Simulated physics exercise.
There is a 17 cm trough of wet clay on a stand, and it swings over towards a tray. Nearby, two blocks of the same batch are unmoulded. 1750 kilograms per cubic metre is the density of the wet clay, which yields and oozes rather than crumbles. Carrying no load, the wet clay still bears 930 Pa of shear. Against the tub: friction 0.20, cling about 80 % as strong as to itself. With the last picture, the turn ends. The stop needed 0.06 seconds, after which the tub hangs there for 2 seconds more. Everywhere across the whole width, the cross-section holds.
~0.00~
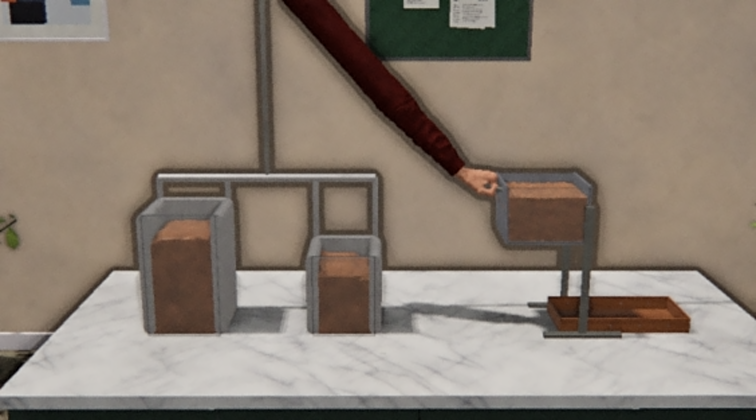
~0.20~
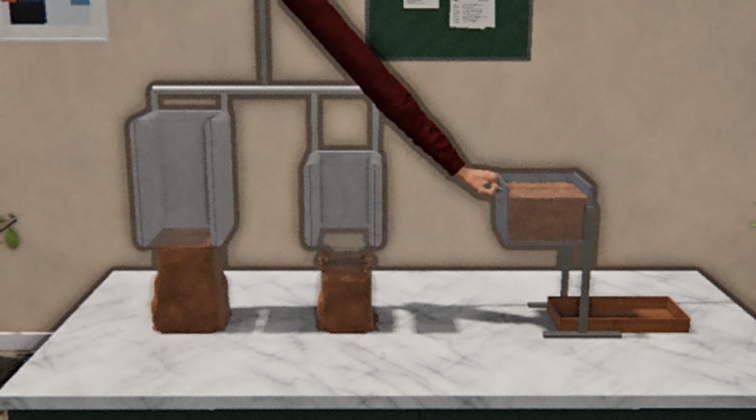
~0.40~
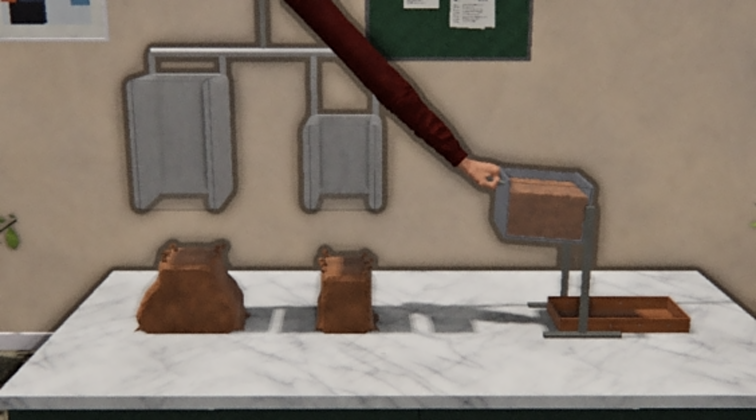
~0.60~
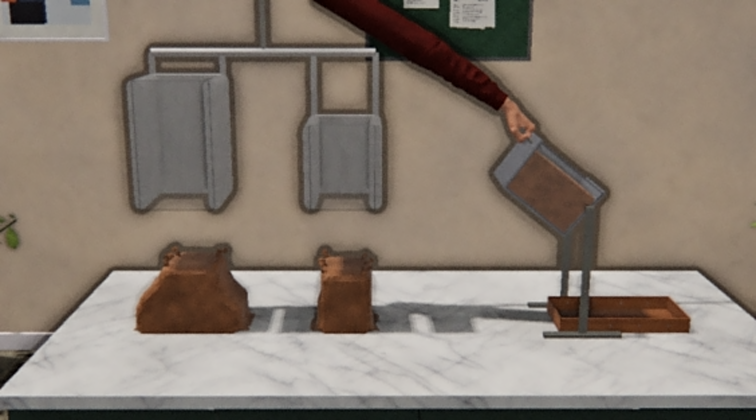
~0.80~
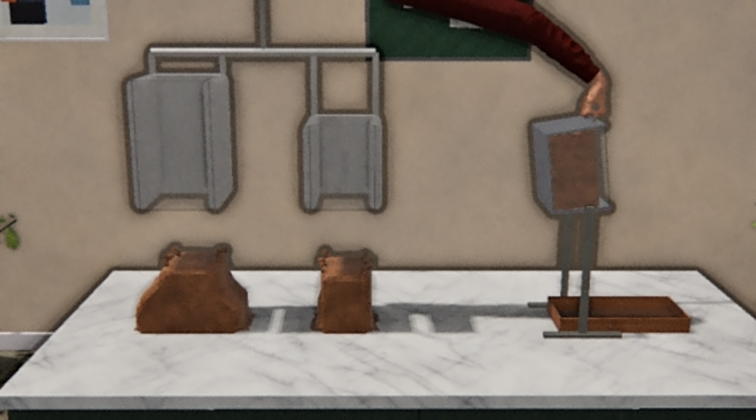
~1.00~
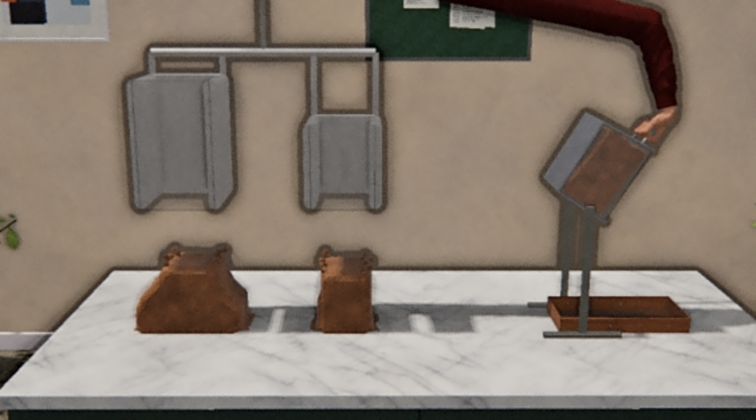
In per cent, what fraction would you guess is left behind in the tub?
My guess is 9 per cent.
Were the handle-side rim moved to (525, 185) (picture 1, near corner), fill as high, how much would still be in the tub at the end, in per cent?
About 8 per cent.
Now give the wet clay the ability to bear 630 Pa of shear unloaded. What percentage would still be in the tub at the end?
I'd expect about 7 percent.
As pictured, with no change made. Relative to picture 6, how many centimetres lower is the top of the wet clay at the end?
The top ends up some 16 cm below its level in the last picture.
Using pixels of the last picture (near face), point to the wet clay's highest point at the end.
Roughly at pixel (568, 184).
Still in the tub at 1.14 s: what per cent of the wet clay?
Tub contents: Around 50 %.
By 1.14 s, the tub is at 121 degrees and holds 48 %.
By 1.31 s, the tub is at 121 degrees and holds 9 %.
By 1.48 s, the tub is at 121 degrees and holds 9 %.
By 1.65 s, the tub is at 121 degrees and holds 9 %.
By 3.00 s, at the end, the tub is at 121 degrees and holds 9 %.
